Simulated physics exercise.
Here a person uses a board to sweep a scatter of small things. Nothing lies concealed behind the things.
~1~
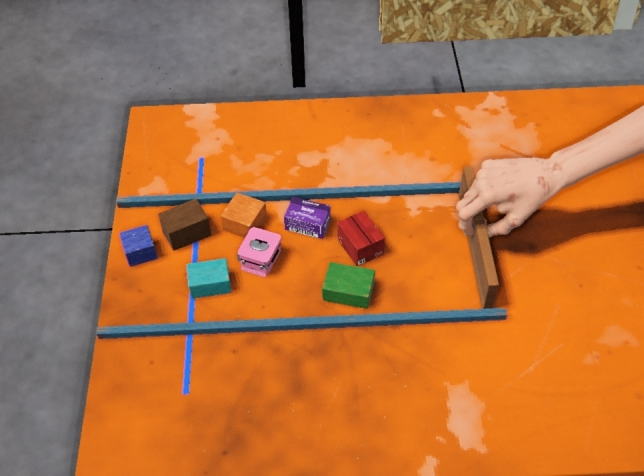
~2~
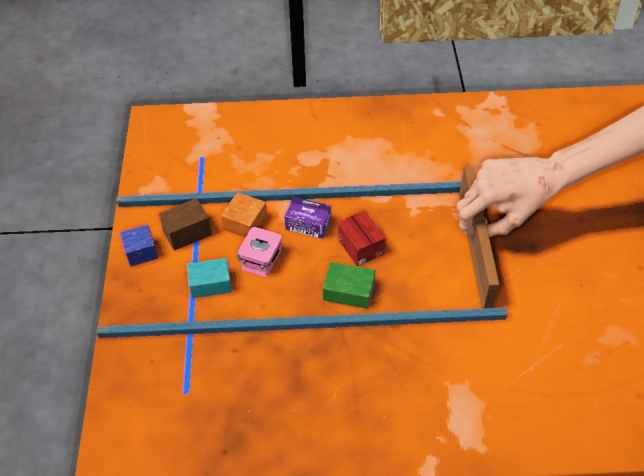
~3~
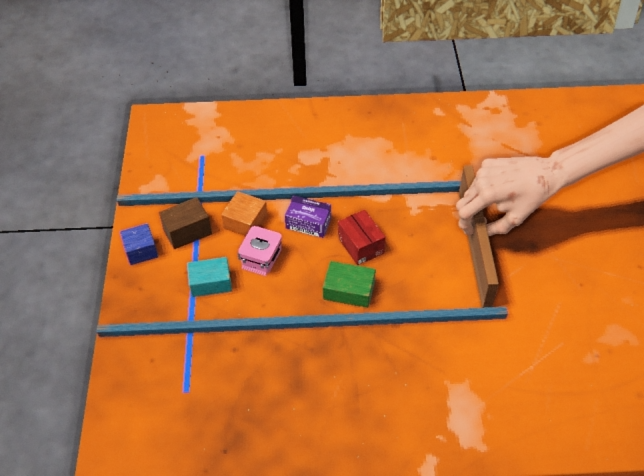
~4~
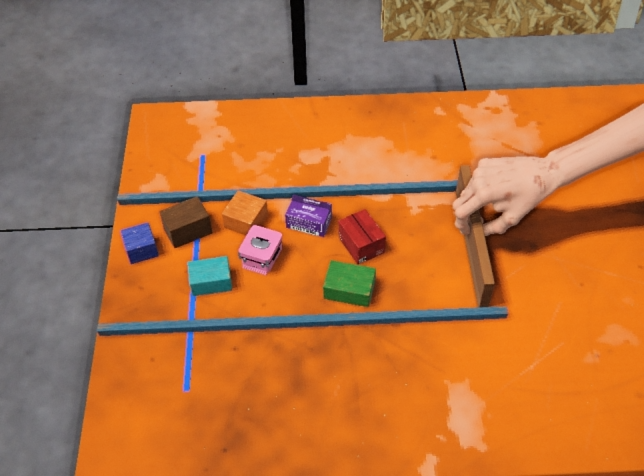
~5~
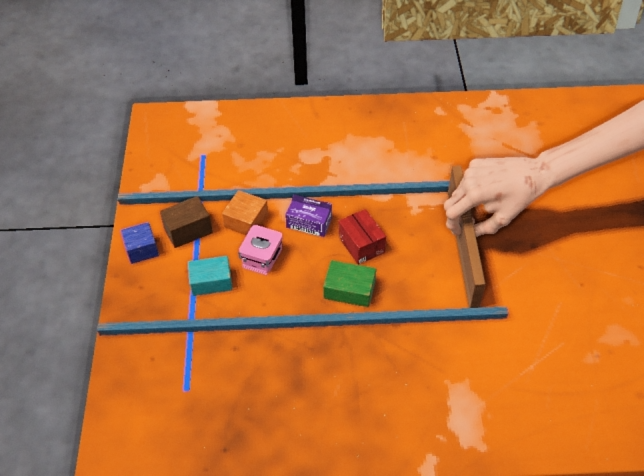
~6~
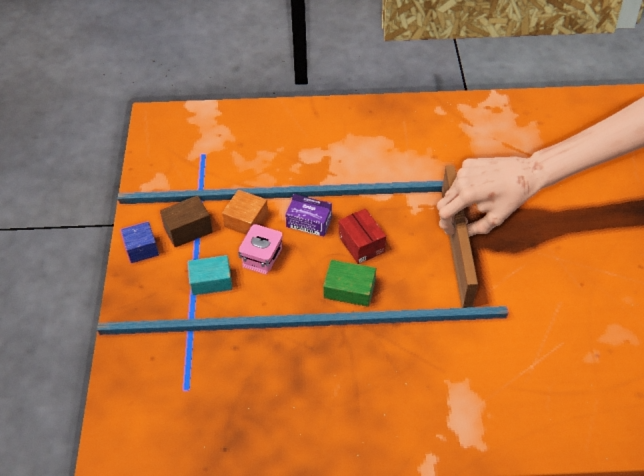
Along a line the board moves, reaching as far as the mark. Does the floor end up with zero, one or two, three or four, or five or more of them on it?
It ends up with one or two.
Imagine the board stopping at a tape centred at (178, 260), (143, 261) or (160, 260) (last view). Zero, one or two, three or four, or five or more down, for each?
Either one or two; at least five; three to four.
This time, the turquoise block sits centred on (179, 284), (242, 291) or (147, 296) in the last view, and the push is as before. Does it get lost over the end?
Turquoise block: Safe; safe; safe.
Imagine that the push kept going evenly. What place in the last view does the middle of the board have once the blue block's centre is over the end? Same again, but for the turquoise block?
Blue block: (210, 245); turquoise block: (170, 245).
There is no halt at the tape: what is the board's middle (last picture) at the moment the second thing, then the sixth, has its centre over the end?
At the first moment about (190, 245), at the next about (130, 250).
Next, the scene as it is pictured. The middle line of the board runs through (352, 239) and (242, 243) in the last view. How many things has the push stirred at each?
The first count is 3, and then it's 8.
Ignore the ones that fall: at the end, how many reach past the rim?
My count gives 1.
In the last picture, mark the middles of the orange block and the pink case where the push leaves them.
(153, 209) and (147, 252), approximately.
Early on, none off yet; blue block at rest near (140, 242); brown block at rest near (186, 221); turquoise block at rest near (210, 276).
A while later, none off yet; blue block travelled about its own width near (123, 249); brown block travelled about its own width near (152, 227); turquoise block travelled about its own width near (169, 282).
Finally, the number that fall off is one or two; lost, blue block.
